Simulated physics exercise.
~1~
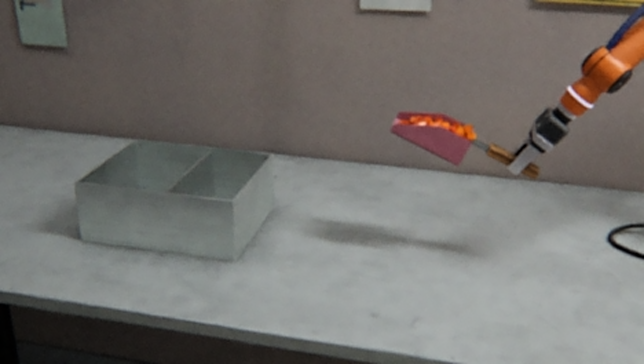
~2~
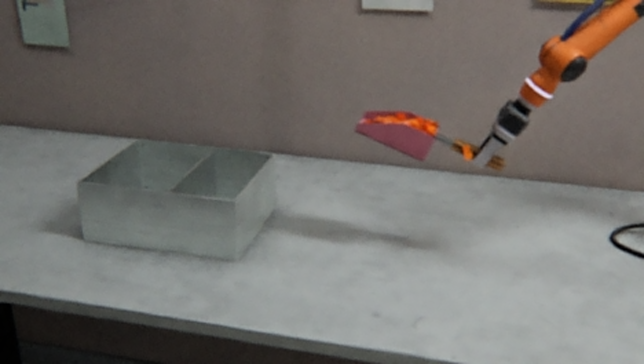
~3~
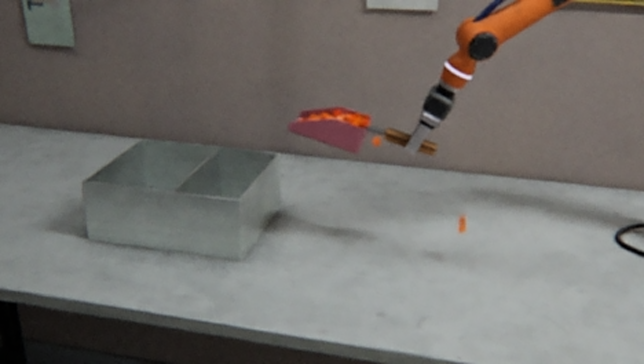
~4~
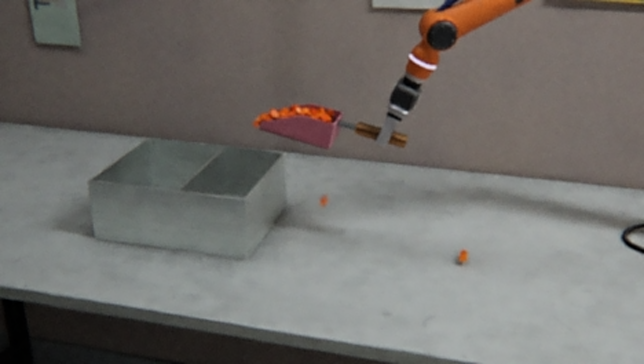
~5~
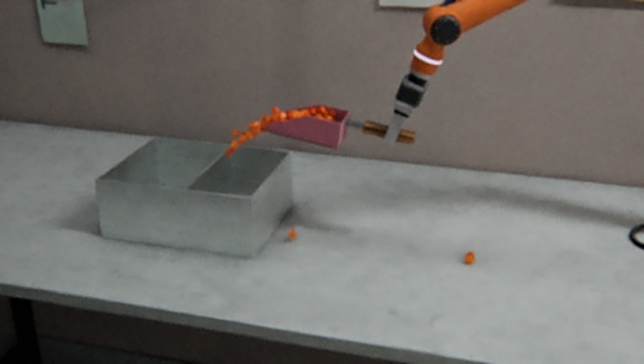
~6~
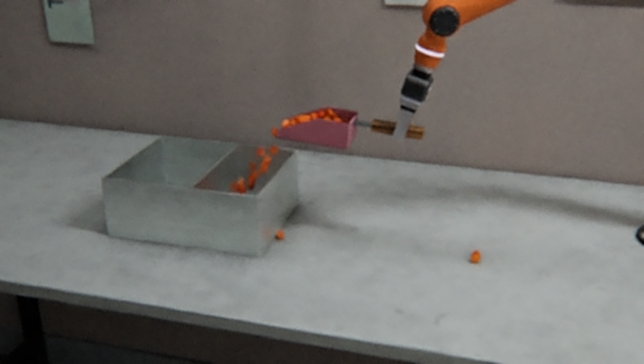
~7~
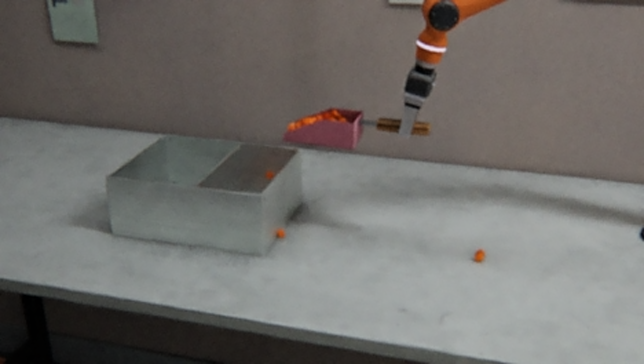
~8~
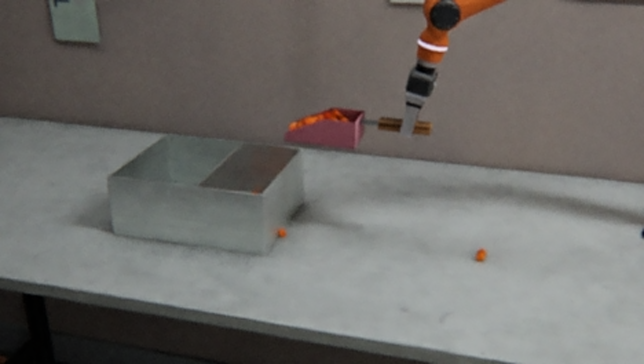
An orange robot arm carries a pinkish-red scoop heaped with small orange pieces leftward above a grey table, toward an open metal box divided in two. On the way, a couple of pieces slip off and drop to the tabletop. Near the box, the scoop slows and its front dips, and a stream of pieces pours over the lip into the right-hand compartment. The scoop then levels out while drifting slightly back, and the flow thins and stops. It ends hovering still, most of its load aboard, with stray pieces lying on the table.
